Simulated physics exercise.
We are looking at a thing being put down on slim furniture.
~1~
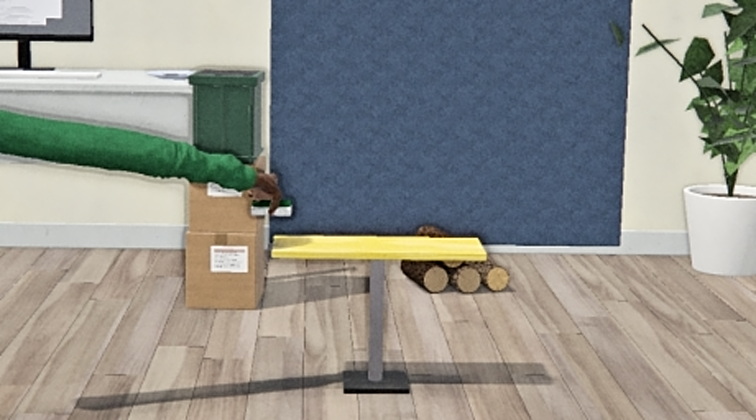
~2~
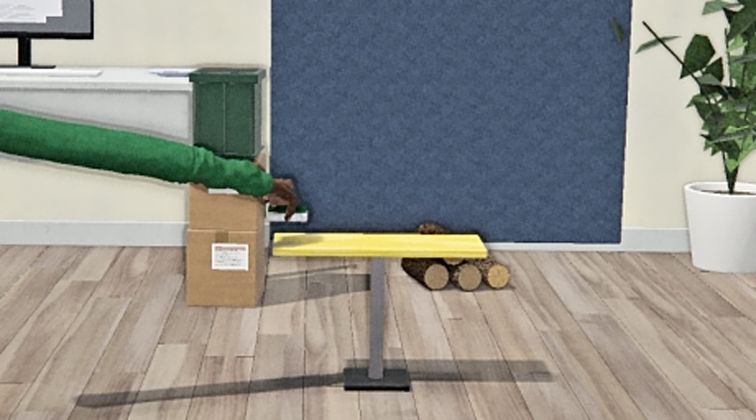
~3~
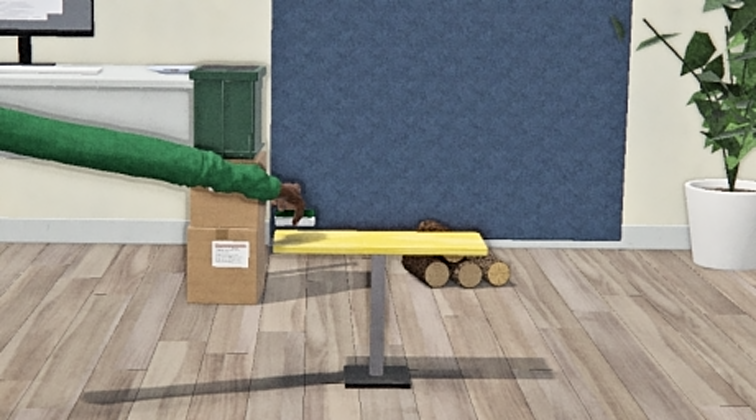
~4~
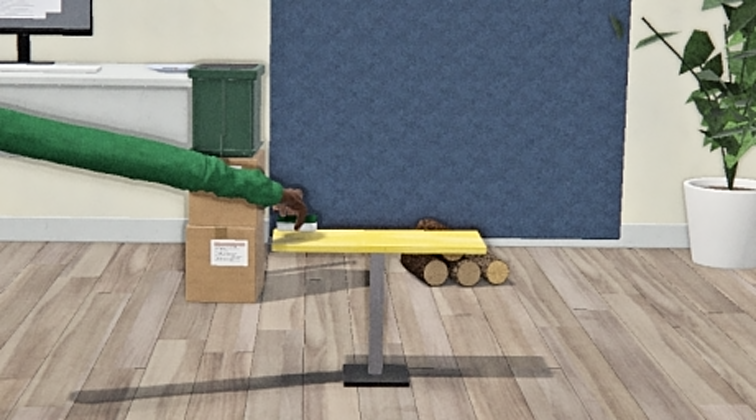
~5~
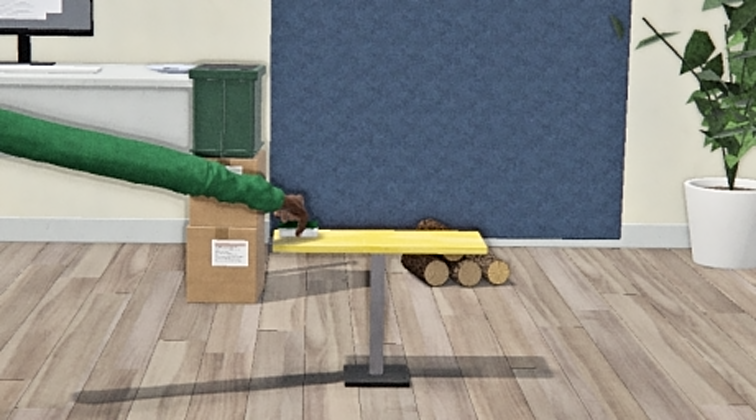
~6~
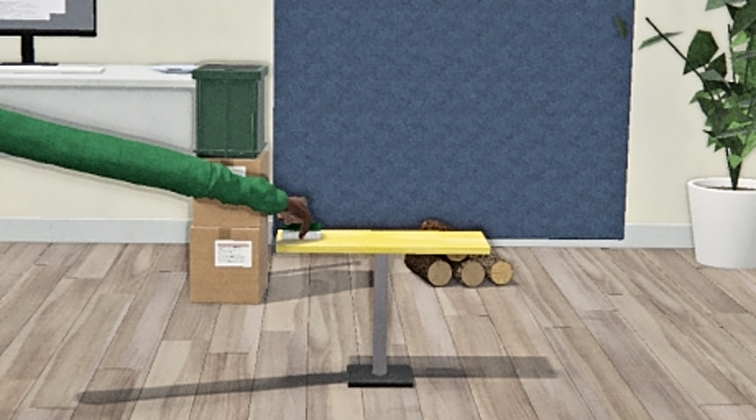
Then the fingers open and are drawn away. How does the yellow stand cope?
Honestly, it's going to be fine after that.
Then, 0.26 s past the last view, yellow stand at rest near (382, 242).
Finally, the yellow stand stays flat on its feet, near (382, 242).
